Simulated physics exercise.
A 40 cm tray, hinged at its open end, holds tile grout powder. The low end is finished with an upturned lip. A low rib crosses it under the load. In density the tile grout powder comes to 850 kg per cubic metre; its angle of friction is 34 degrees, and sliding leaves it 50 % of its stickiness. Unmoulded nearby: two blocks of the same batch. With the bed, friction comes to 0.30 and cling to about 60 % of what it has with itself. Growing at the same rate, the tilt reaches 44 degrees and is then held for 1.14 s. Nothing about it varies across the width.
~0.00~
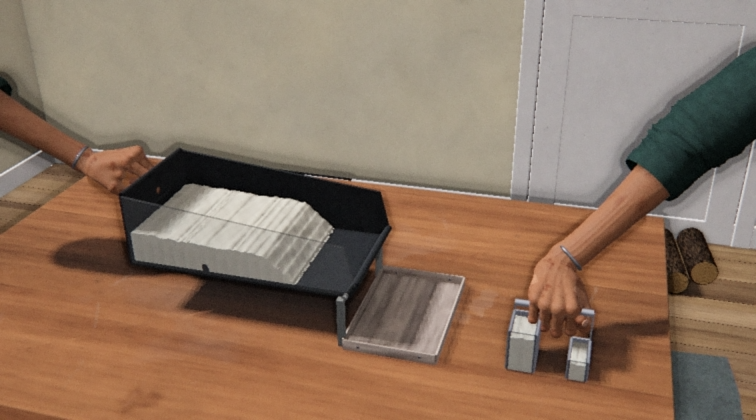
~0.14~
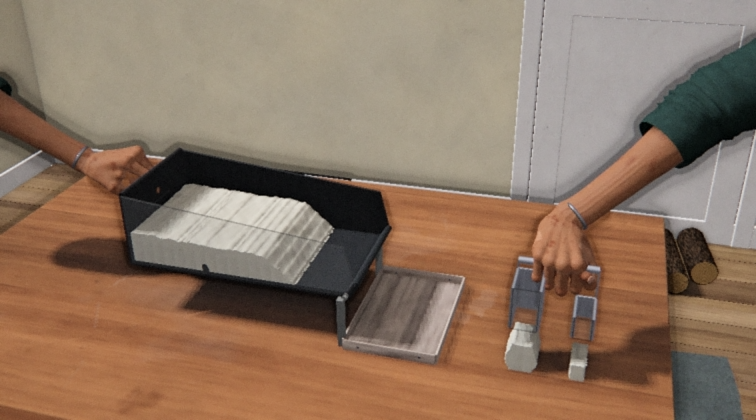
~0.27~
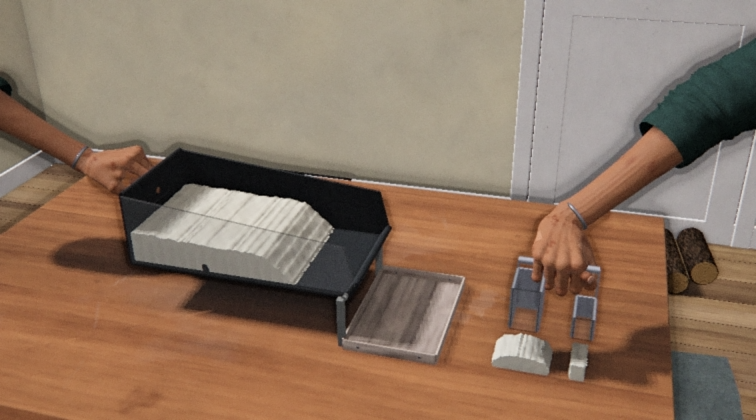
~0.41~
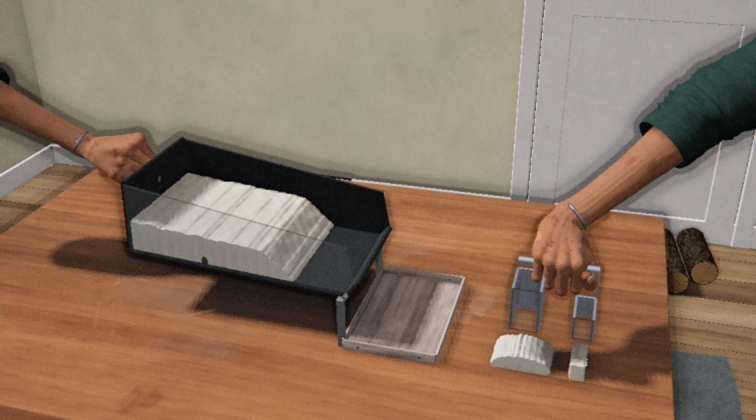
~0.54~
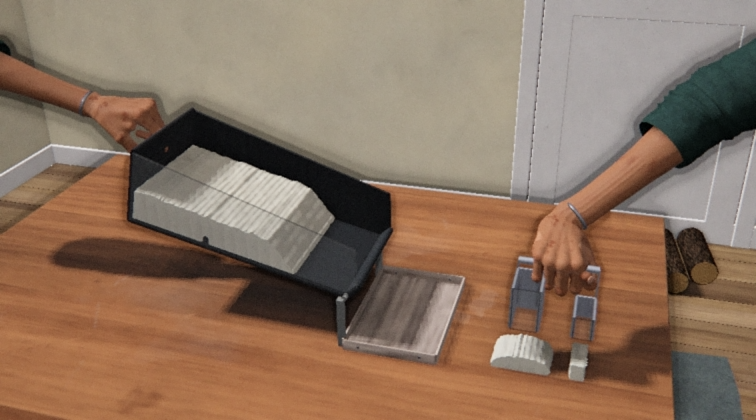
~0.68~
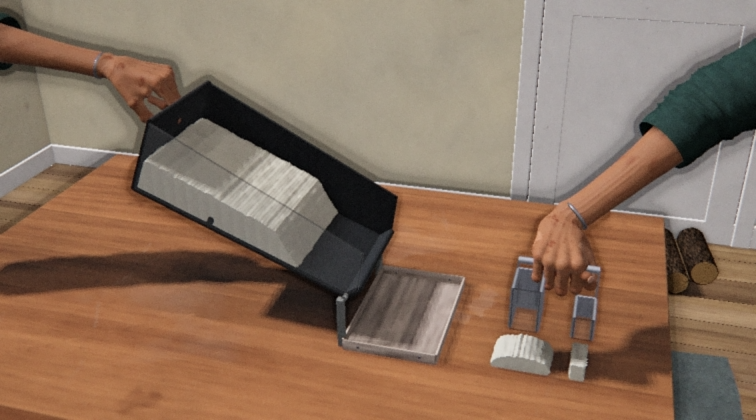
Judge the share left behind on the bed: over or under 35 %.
Lower than 35 %.
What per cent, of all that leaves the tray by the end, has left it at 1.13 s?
The figure is some 20 %.
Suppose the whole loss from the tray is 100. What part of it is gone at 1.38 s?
I'd reckon around 70 per cent.
After 0.89 s, the tilt is 36 degrees and 100 % is on the bed.
After 1.13 s, the tilt is 44 degrees and 84 % is on the bed.
After 1.38 s, the tilt is 44 degrees and 45 % is on the bed.
After 1.62 s, the tilt is 44 degrees and 27 % is on the bed.
After 2.19 s, the tilt is 44 degrees and 24 % is on the bed.
